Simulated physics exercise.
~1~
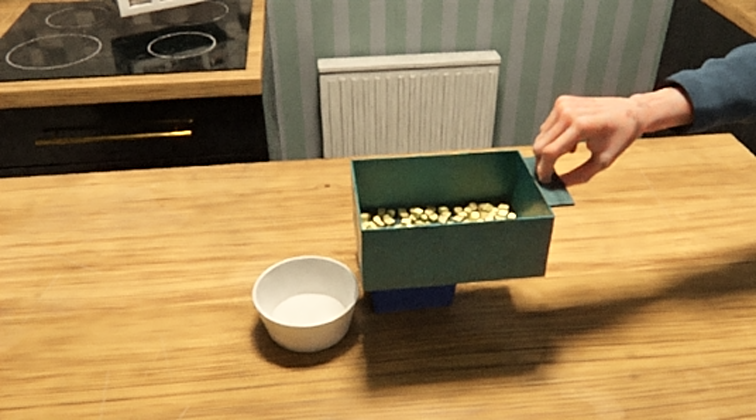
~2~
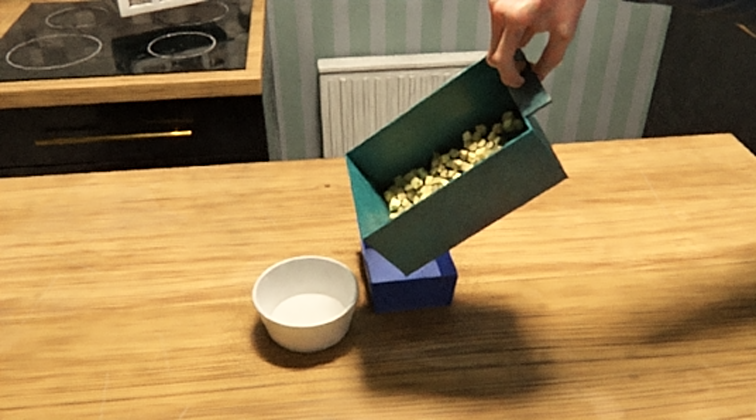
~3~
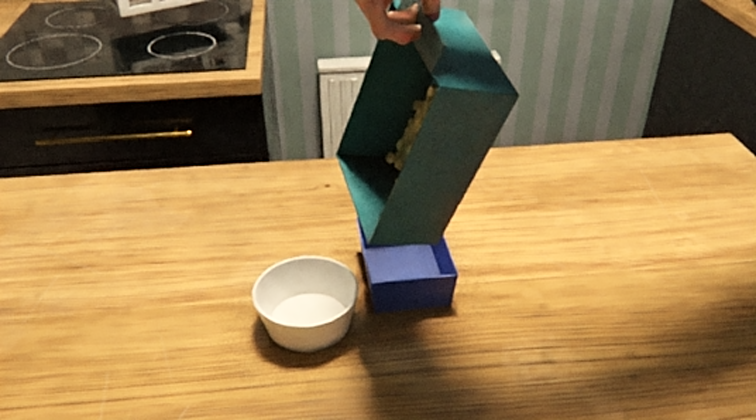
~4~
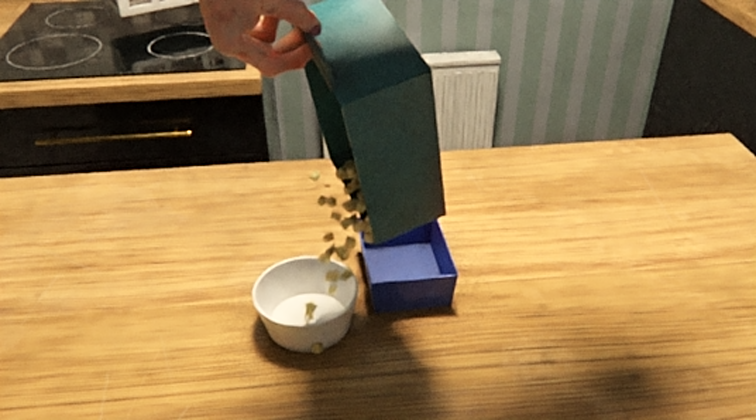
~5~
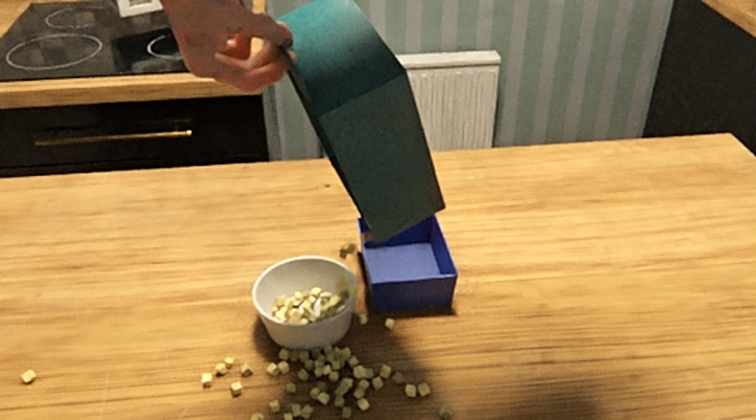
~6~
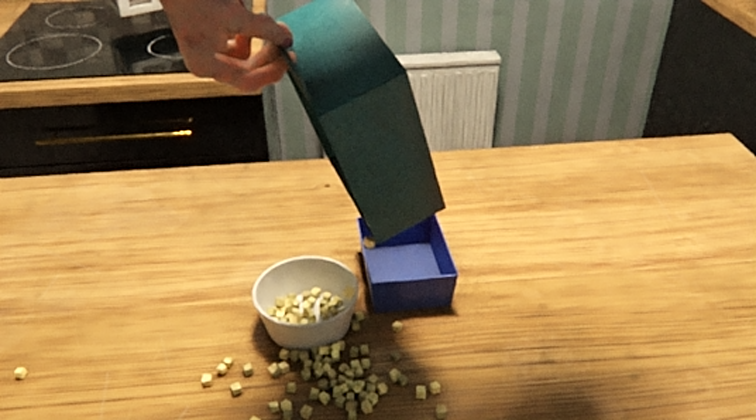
A green box full of small pale cubes is lifted and tipped steeply leftward by a hand above a wooden table, spilling them toward a white dish; some land inside, many scatter on the tabletop around it, and the blue tin beside it stays practically empty.
